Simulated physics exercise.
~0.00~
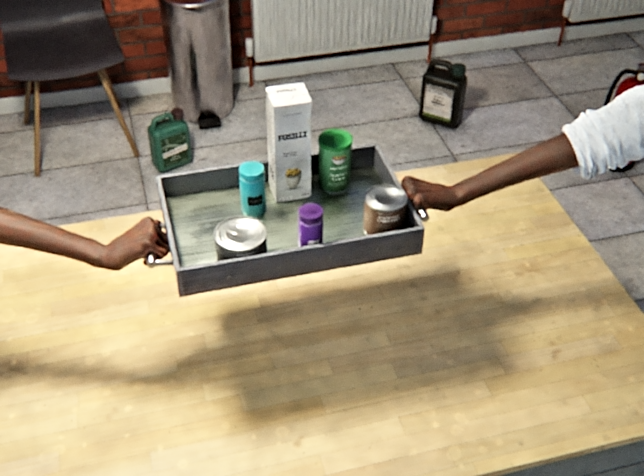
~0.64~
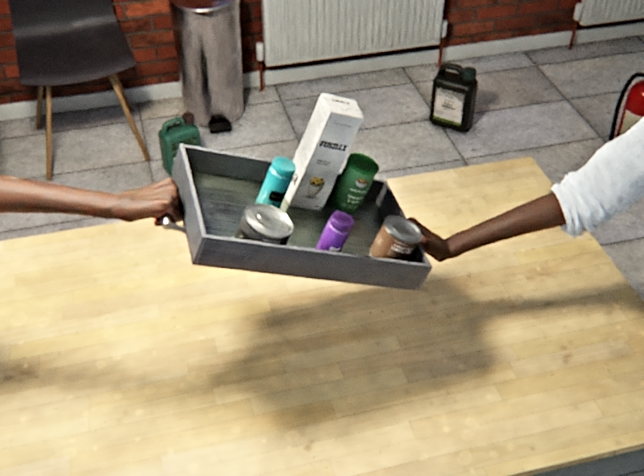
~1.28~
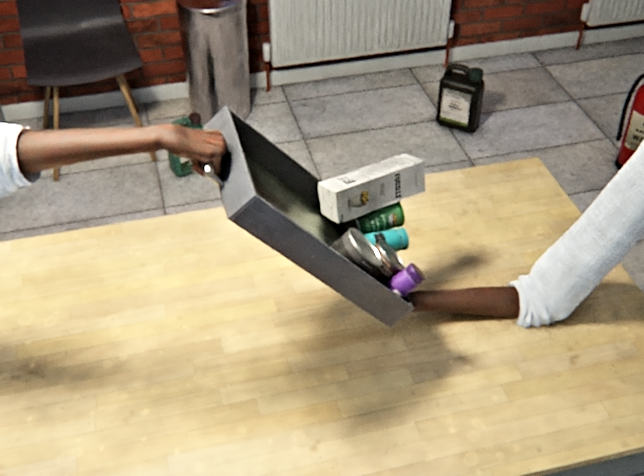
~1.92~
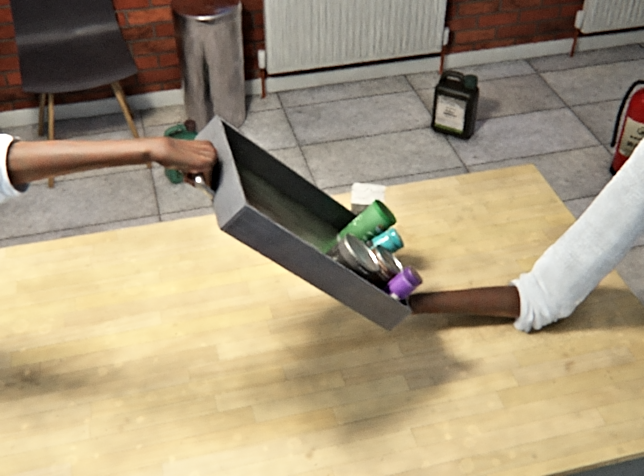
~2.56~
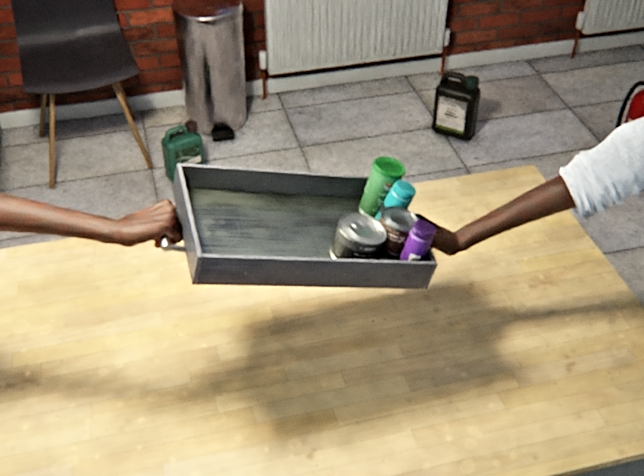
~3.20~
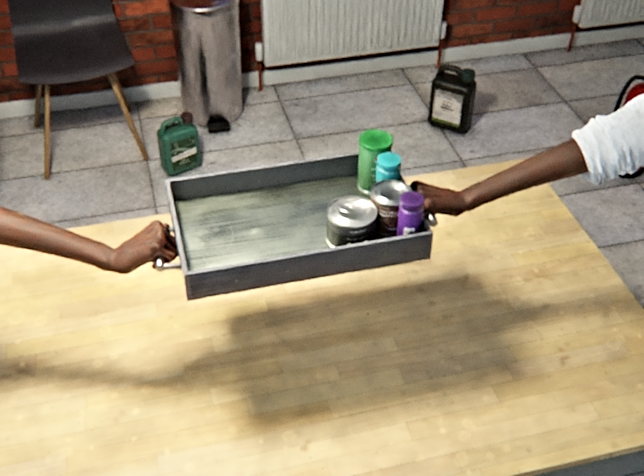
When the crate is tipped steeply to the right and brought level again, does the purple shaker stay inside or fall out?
The purple shaker stays inside. It slides to the right end and is standing upright there with the other containers once the crate is level again.
